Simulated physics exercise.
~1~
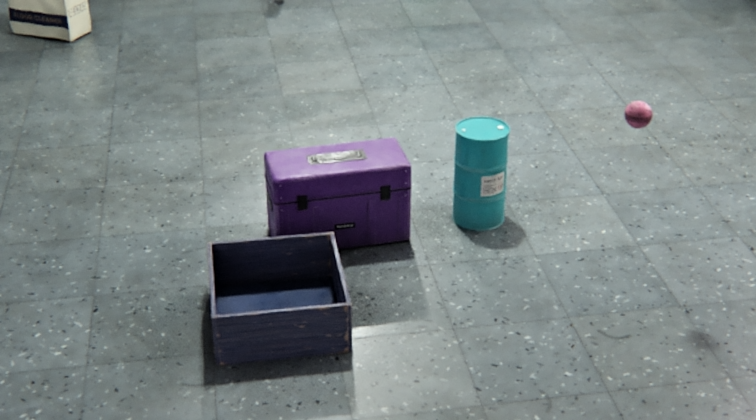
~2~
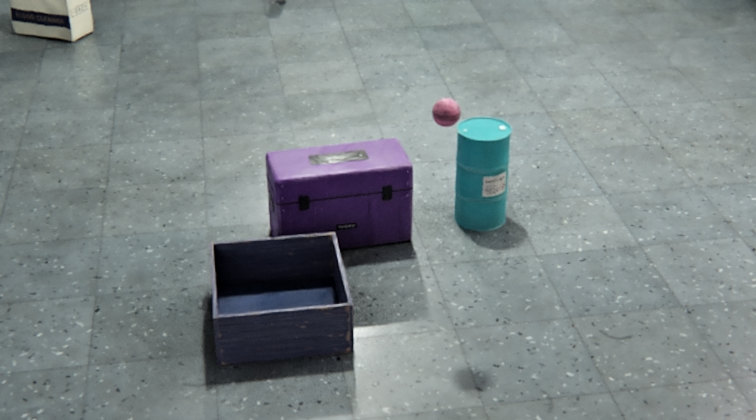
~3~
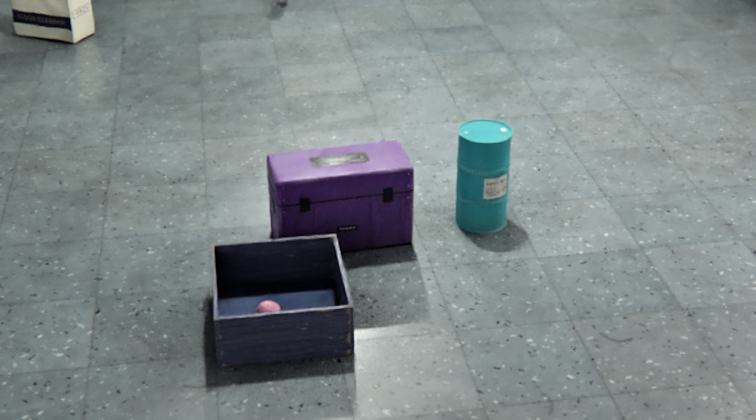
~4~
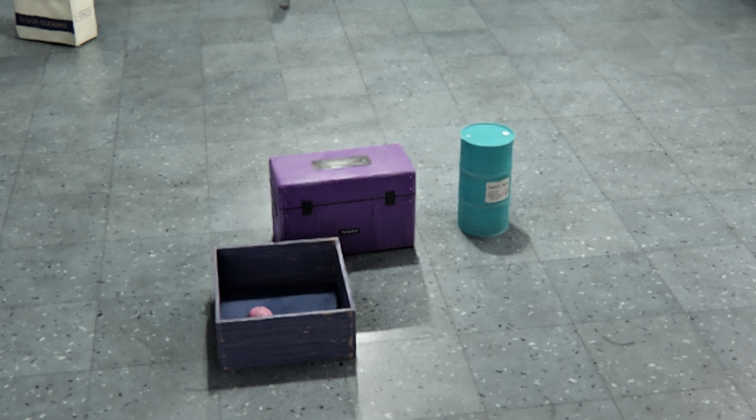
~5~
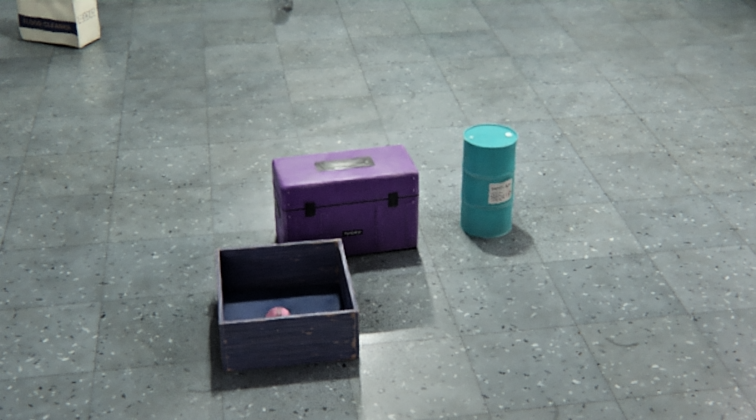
The video shows a pink ball flying leftward through the air past a turquoise canister and a purple toolbox on a tiled floor, then dropping into an open dark box, where it shifts slightly left, then right, and ends up inside while the other objects stay in place.
